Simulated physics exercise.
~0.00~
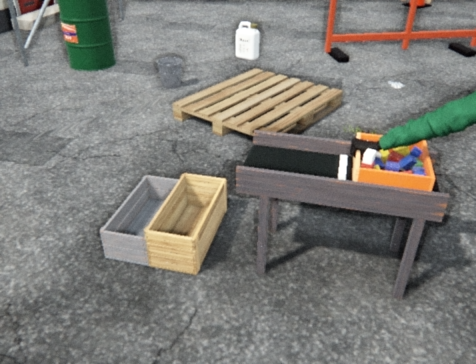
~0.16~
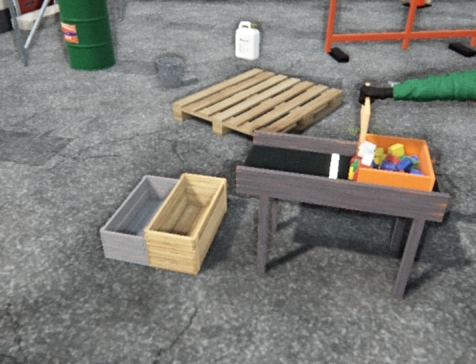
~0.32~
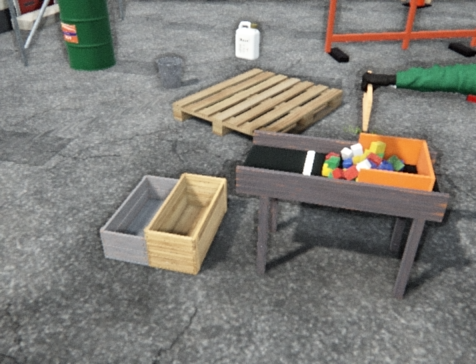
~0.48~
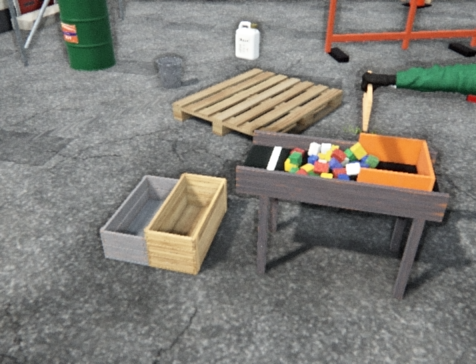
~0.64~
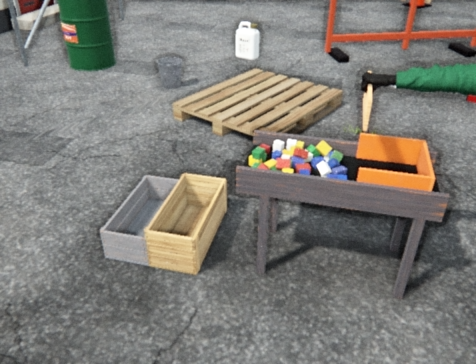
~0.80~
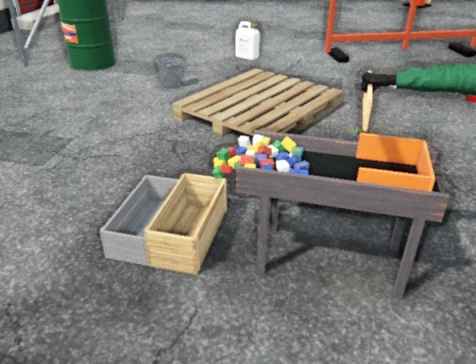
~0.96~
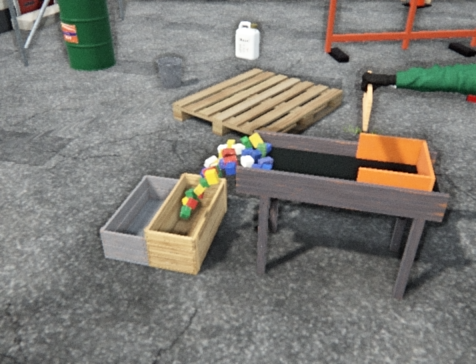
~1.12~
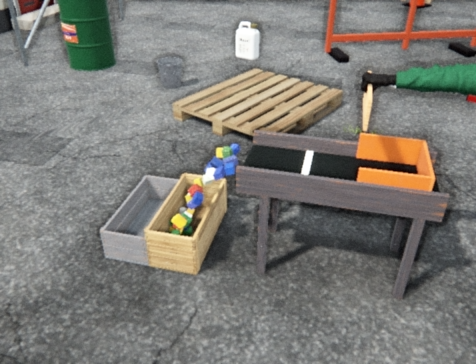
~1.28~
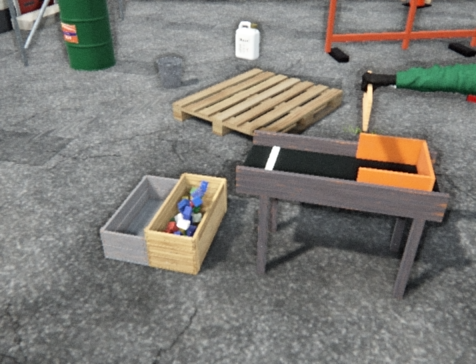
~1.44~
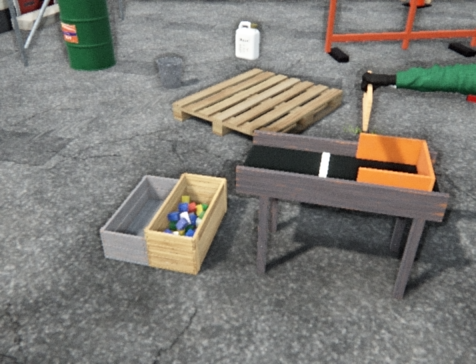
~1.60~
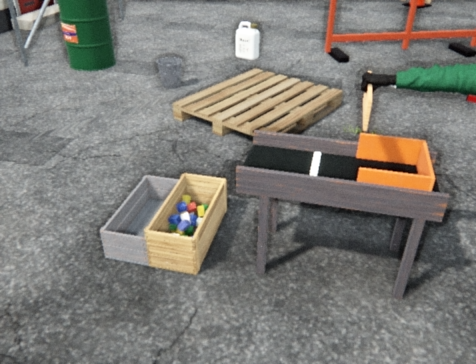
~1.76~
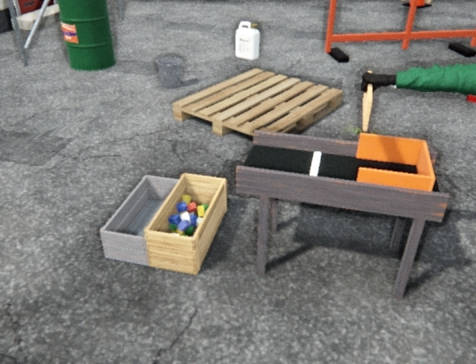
At first, a green-sleeved arm reaches over an orange pen full of colourful toy bricks, which sits at the right end of a dark belt on a wooden stand. The arm's gripper raises a gate out of the way, and the belt begins carrying the loose heap left. The bricks spread into a bumpy row as they travel, leaving the pen empty. Reaching the left end, they tumble over the edge in a stream. They drop into the pale wooden box below, settling in a small pile, while the grey tote beside it stays empty.
